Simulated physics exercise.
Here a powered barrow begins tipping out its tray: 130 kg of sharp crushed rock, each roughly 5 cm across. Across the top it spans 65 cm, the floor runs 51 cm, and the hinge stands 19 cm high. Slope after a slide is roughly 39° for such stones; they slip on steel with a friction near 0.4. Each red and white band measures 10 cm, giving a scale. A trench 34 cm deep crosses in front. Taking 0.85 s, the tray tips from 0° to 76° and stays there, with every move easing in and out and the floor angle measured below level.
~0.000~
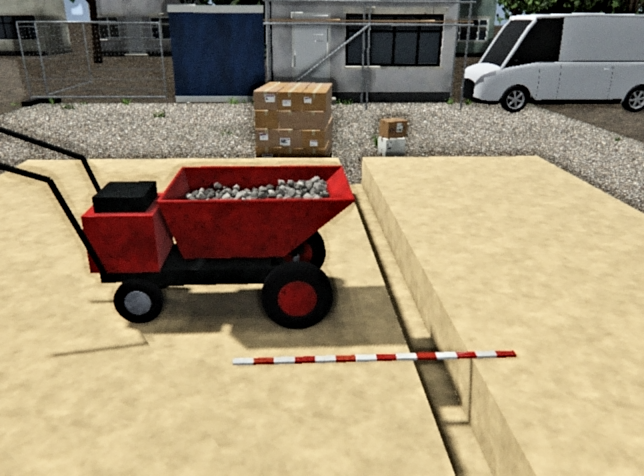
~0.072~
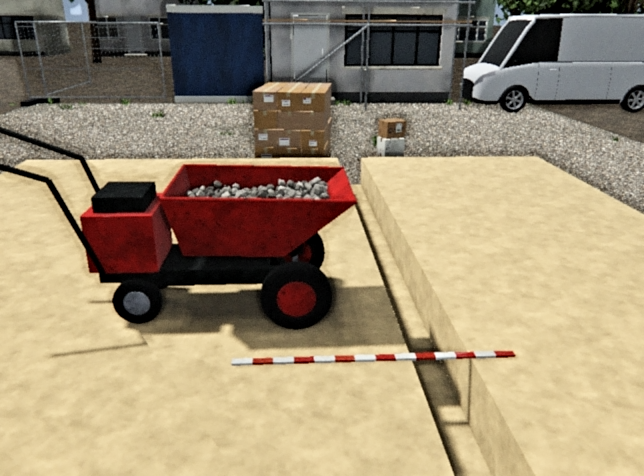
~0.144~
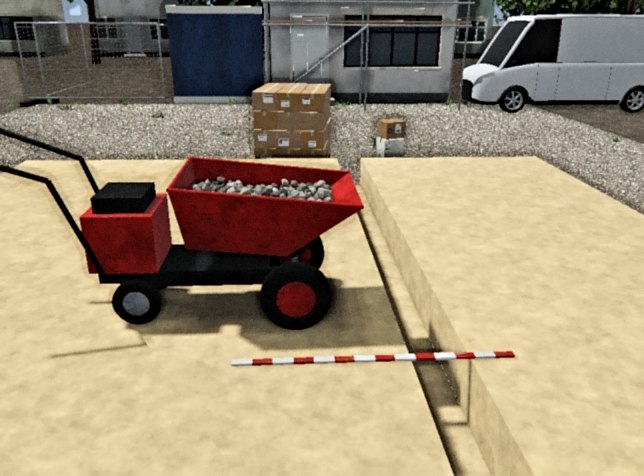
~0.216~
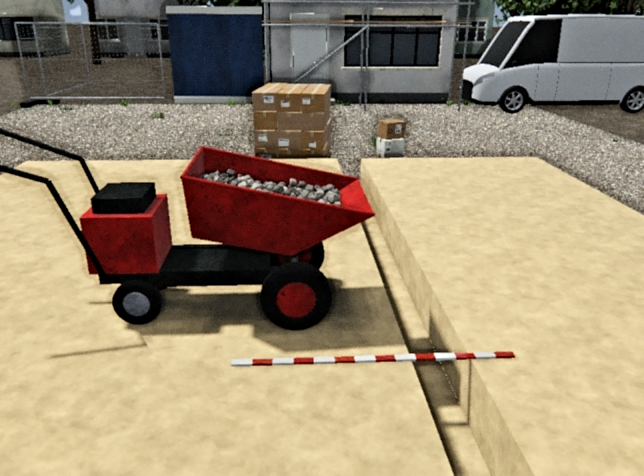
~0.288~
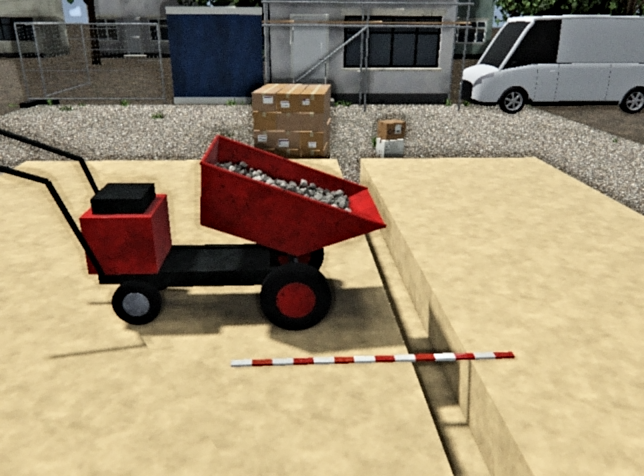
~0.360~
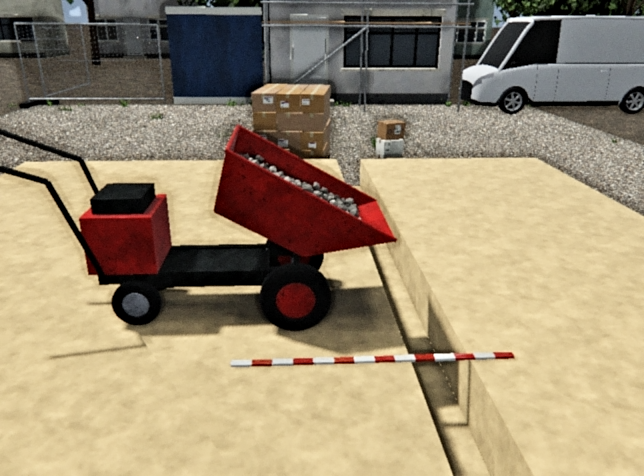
The video shows a red powered barrow loaded with grey stones standing beside a trench on a sandy surface, its tray staying level briefly, then tilting steadily forward to the right as its rear rises and its lip lowers.
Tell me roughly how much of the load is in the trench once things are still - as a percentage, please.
I would put it at 90 %.
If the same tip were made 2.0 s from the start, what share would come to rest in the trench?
In that case some 95 per cent.
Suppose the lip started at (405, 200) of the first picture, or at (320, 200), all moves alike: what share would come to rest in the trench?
Roughly 0 in a hundred, then 55 in a hundred.
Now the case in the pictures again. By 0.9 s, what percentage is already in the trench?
By then, around 40 percent.
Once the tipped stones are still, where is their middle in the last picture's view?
In the last view, about (416, 331).
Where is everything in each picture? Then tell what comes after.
In the first frame, the tray is at 0°, its lip at (355, 200); the top of the load is at (292, 188).
The second frame shows lip at (357, 202), floor tilted 2°, highest stones at (281, 190); the stones move at 0.3 m/s on average.
In the third frame, the tray is at 6°, its lip at (364, 207); the top of the load is at (214, 188); the stones move at 0.6 m/s on average.
The fourth frame shows lip at (375, 215), floor tilted 12°, highest stones at (219, 180); the stones move at 0.9 m/s on average.
In the fifth frame, the tray is at 20°, its lip at (386, 226); the top of the load is at (228, 170); the stones move at 1.0 m/s on average.
In the sixth frame, the tray is at 29°, its lip at (396, 241); the top of the load is at (243, 160); the stones move at 1.1 m/s on average.
After 0.6 s the floor is at 64°; 100 % in the tray; the foremost stones are at (398, 274).
After 0.9 s the floor is at 76°; 60 % in the tray, 39 % in the trench, 1 % past the trench; the foremost stones are at (447, 293).
After 1.3 s the floor is at 76°; 6 % in the tray, 84 % in the trench, 10 % past the trench; the foremost stones are at (530, 299).
After 3.2 s the floor is at 76°; 0 % in the tray, 90 % in the trench, 10 % past the trench; the foremost stones are at (558, 303).
